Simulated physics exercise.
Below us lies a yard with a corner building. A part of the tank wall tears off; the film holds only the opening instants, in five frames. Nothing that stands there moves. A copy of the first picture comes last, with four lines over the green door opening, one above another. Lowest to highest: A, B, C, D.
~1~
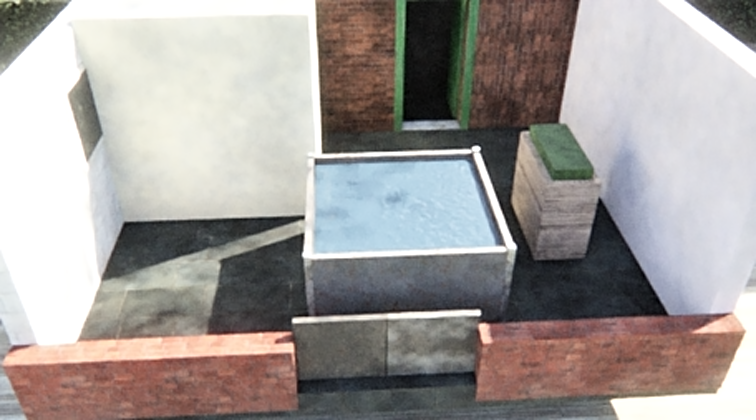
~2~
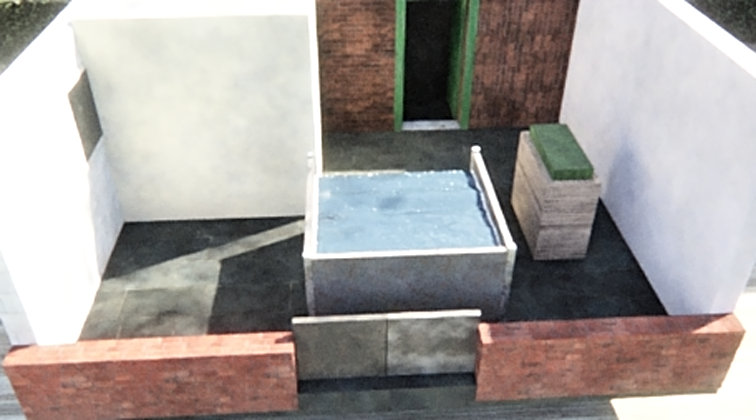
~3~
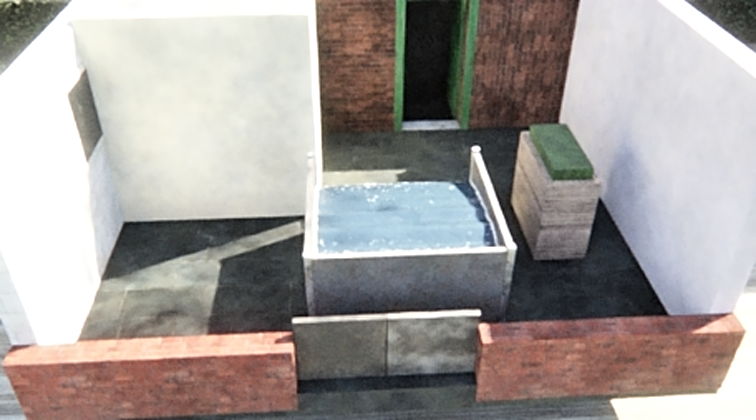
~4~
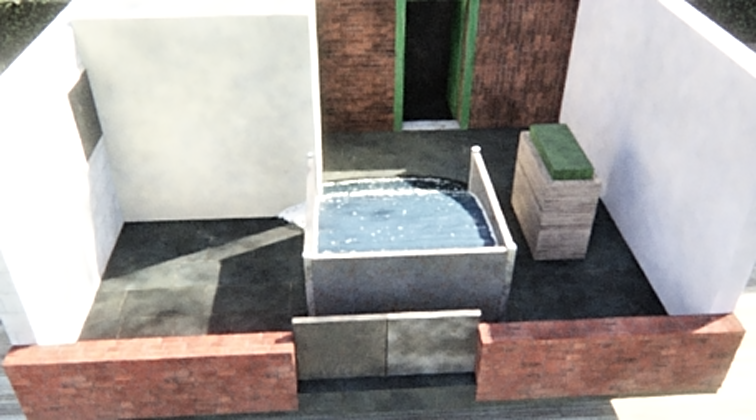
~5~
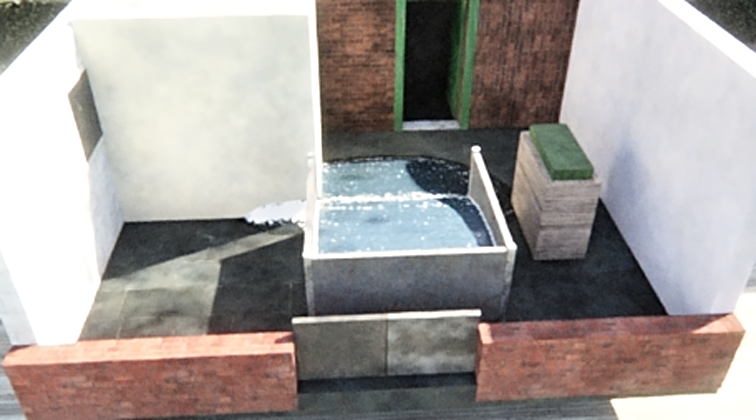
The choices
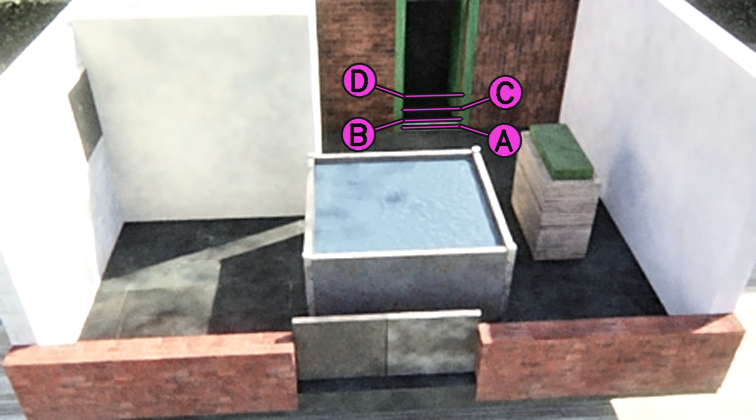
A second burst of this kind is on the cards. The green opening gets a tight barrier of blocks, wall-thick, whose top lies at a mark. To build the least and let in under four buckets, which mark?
That is height D.
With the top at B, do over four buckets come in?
Yes, that goes wrong.
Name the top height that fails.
That is height C.
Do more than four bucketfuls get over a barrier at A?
Yes, it does.
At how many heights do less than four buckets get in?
One.
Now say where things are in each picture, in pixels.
In the first frame, water in the tank at rest, its middle at (401, 204); foot of the green doorway at (431, 130); shut gate at (387, 324).
In the second frame, water covers 3 % of the ground, its front hidden from here.
In the third frame, water covers 7 % of the ground, its front hidden from here.
In the fourth frame, 12 % of the ground under water, visible out to (279, 215).
In the fifth frame, 20 % of the ground under water, visible out to (246, 216).
In magenta, A at (431, 127); B at (431, 119); C at (432, 109); D at (433, 95); from the bottom up A, B, C, D.
For height A, dozens of bucketfuls pour in.
For height B, dozens of bucketfuls pour in.
For height C, about 11 bucketfuls get in.
For height D, a splash gets over, under a bucket.
